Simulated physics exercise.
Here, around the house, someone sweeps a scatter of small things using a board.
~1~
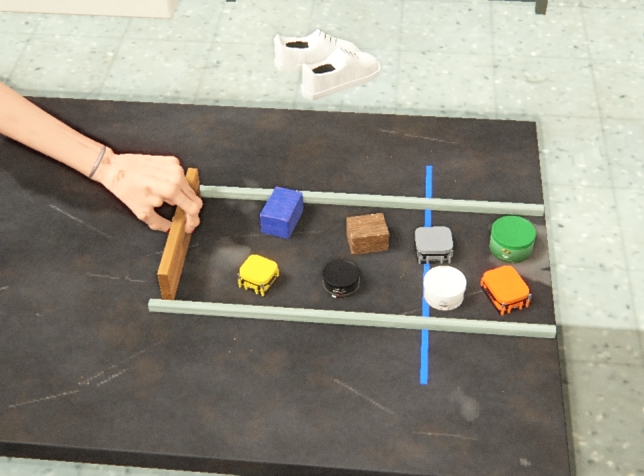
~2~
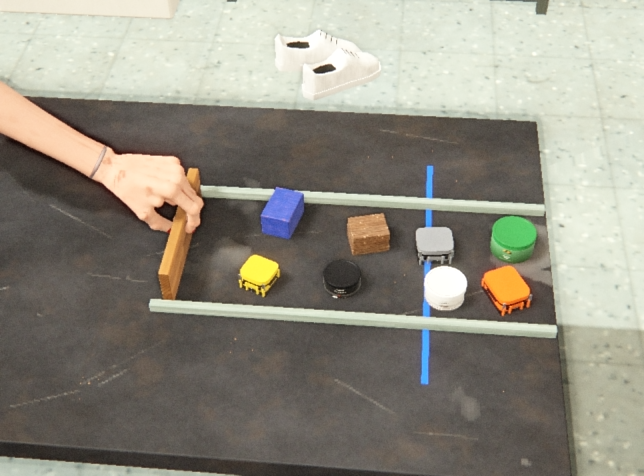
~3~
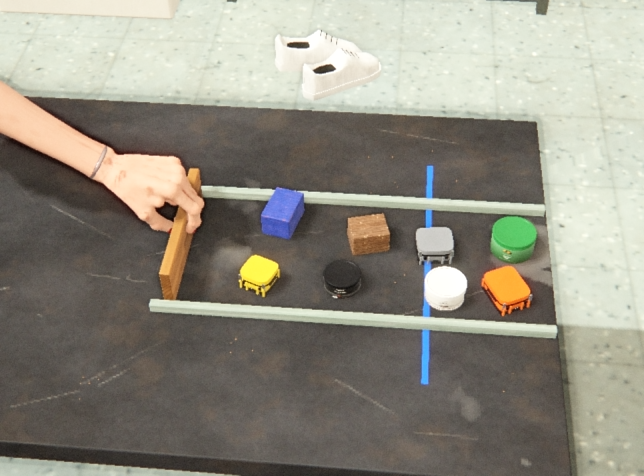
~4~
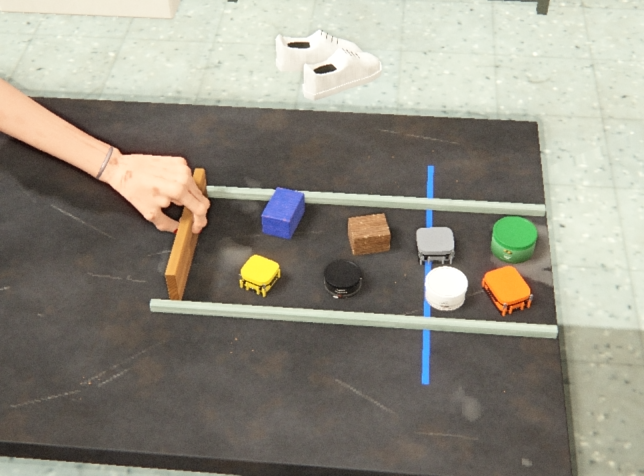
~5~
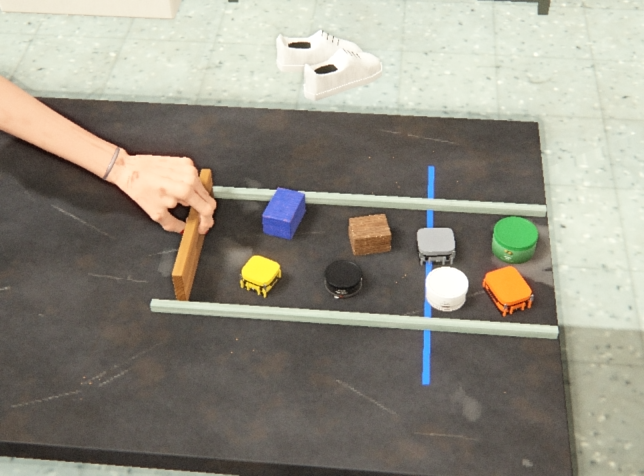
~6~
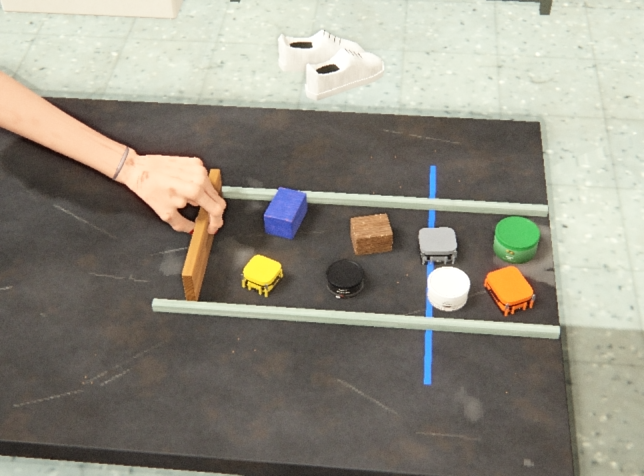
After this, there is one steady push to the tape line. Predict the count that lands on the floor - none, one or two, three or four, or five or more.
The push fails to knock any off.
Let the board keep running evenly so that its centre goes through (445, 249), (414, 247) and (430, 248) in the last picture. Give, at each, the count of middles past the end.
The counts are 0, 0 and 0, in that order.
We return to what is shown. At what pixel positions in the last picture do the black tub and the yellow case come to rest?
I'd put one at around (480, 290) and the other at around (445, 284).
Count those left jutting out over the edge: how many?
Count of overhanging things: 1.
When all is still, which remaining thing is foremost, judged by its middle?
The one is the orange case.
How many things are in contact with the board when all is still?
2 of them.
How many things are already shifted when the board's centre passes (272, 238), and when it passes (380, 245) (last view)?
The count reaches 2 first and 6 second.
A little later, none off yet; green tub at rest near (516, 241); orange case at rest near (509, 291); white tin at rest near (448, 289).
When it is over, the number that fall off is zero.
